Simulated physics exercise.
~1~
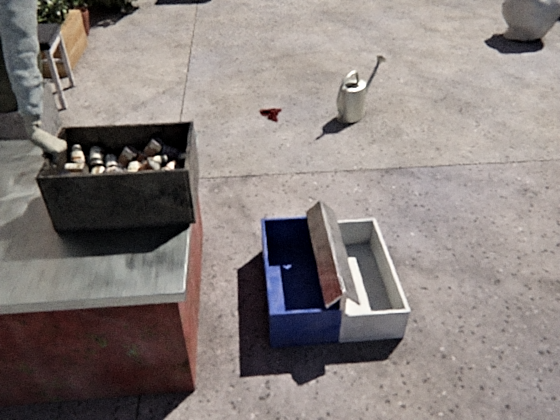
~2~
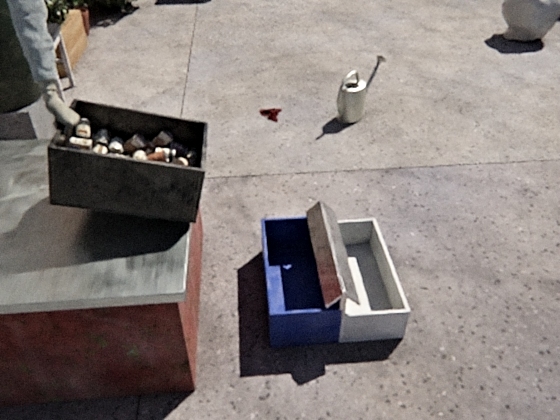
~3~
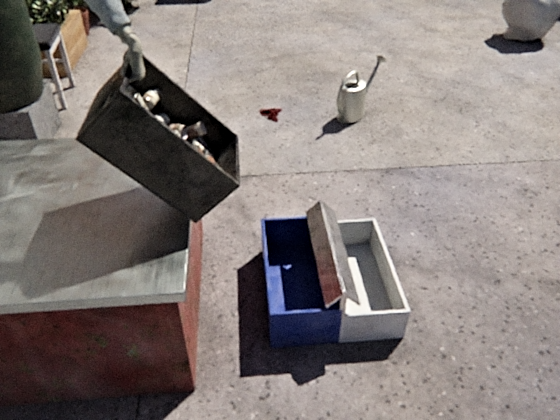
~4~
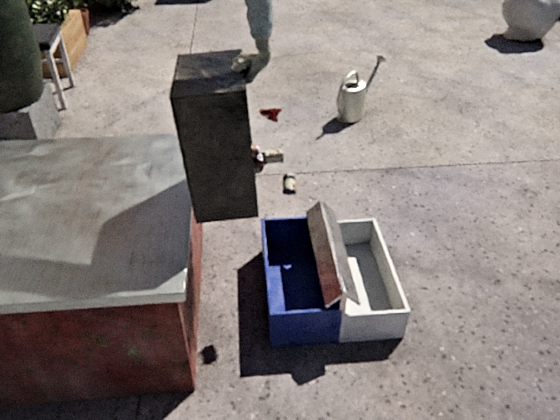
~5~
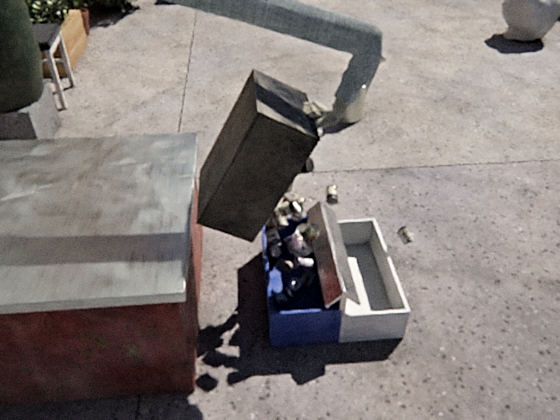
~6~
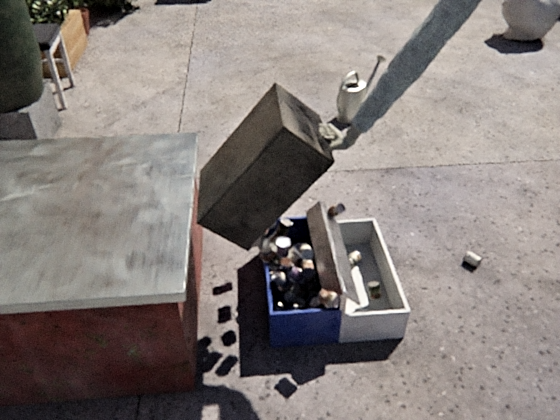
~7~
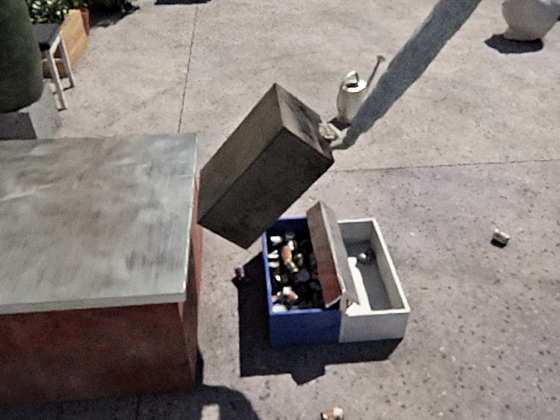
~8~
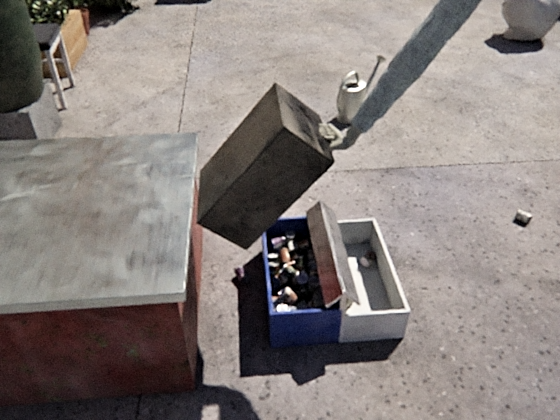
A robotic arm tips a black crate, spilling small tins mostly into the blue tub.
